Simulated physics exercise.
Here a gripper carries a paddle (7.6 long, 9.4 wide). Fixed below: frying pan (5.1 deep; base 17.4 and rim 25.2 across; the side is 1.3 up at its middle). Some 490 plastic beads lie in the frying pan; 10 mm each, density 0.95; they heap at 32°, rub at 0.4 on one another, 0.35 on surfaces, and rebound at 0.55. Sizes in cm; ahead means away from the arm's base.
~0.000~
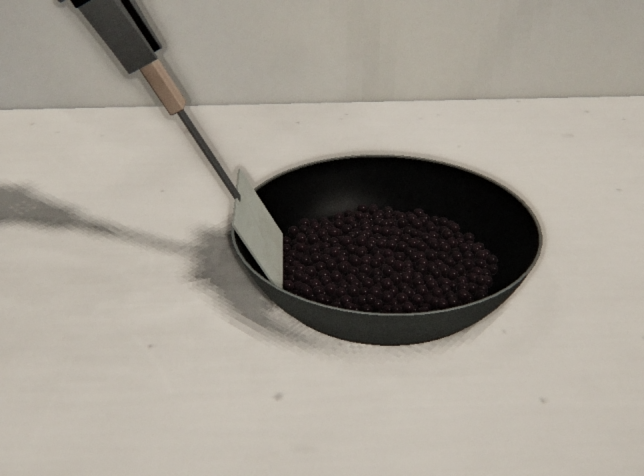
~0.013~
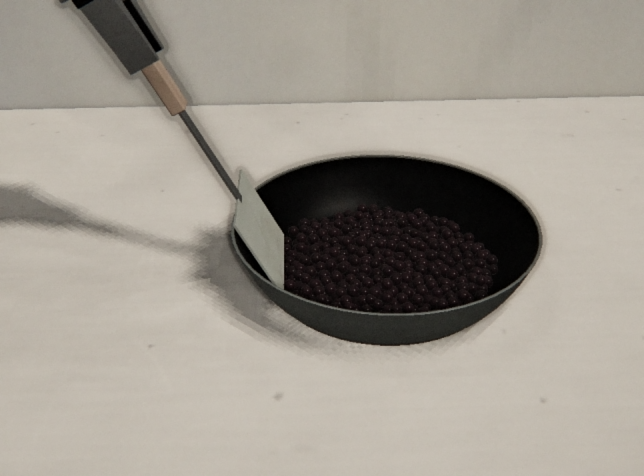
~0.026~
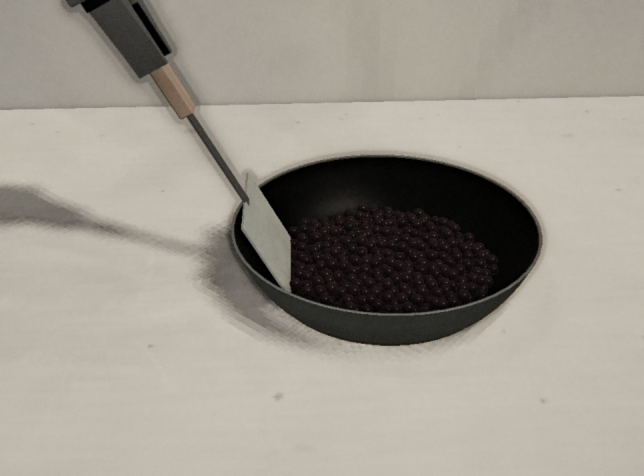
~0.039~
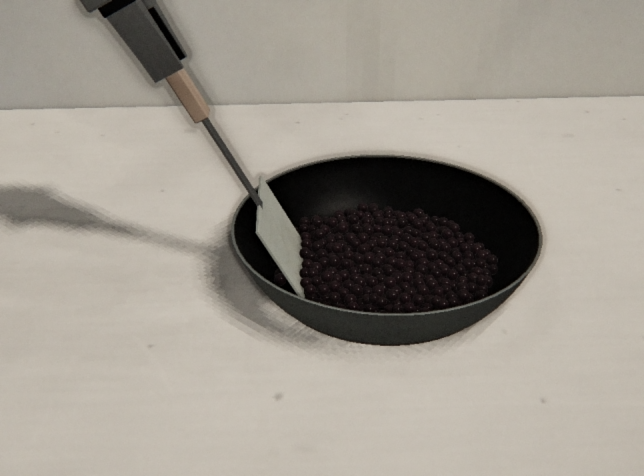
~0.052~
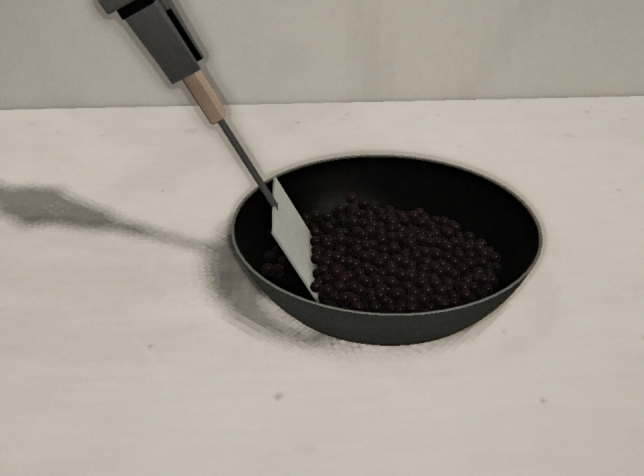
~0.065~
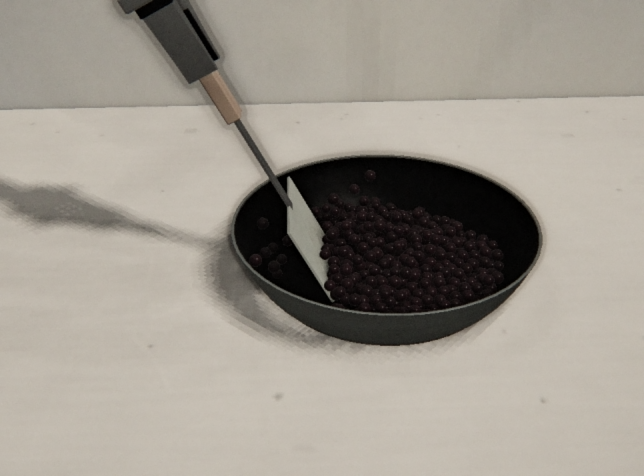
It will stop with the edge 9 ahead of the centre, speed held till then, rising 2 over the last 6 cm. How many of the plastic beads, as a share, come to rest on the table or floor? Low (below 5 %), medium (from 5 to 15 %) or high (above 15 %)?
Share on the table or floor: High (above 15 %).
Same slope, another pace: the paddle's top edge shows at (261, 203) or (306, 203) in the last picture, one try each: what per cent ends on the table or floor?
Some 10 and 30 per cent.
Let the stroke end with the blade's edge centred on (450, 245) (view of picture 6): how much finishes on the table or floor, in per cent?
About 5 per cent.
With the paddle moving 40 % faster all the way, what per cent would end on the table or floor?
In that case some 30 per cent.
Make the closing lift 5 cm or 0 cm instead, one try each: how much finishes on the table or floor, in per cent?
About 15 and 30 per cent.
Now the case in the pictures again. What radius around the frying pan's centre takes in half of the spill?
About 26 cm.
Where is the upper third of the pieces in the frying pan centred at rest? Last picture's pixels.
Around (464, 260).
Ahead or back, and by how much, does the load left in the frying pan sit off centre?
Some 4.0 cm ahead.
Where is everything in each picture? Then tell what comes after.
In the first frame, paddle top edge at (236, 195), sloping 63°; upper third of the load around (380, 258), from x 280 to 495, top at y 210; 490 in the frying pan.
In the second frame, paddle top edge at (238, 196), sloping 63°; upper third of the load around (380, 258), from x 280 to 495, top at y 210.
In the third frame, paddle top edge at (245, 199), sloping 63°; upper third of the load around (377, 259), from x 280 to 495, top at y 210.
In the fourth frame, paddle top edge at (259, 202), sloping 63°; upper third of the load around (371, 257), from x 275 to 495, top at y 210.
In the fifth frame, paddle top edge at (274, 203), sloping 63°; upper third of the load around (374, 253), from x 270 to 495, top at y 200.
In the sixth frame, paddle top edge at (288, 203), sloping 63°; upper third of the load around (376, 251), from x 255 to 500, top at y 175; 490 in the frying pan.
After 0.11 s, sloping 63°, highest piece 13 above the table; 488 in the frying pan, 2 on the blade or in flight.
After 0.16 s, sloping 63°, highest piece 16 above the table; 487 in the frying pan, 3 on the blade or in flight.
After 0.39 s, sloping 63°, highest piece 16 above the table; 365 in the frying pan, 54 on the table or floor, 71 on the blade or in flight.
After 1.44 s, sloping 63°, highest piece 4 above the table; 364 in the frying pan, 126 on the table or floor.
At rest, 364 in the frying pan, 126 on the table or floor. That is 26 % on the table or floor.
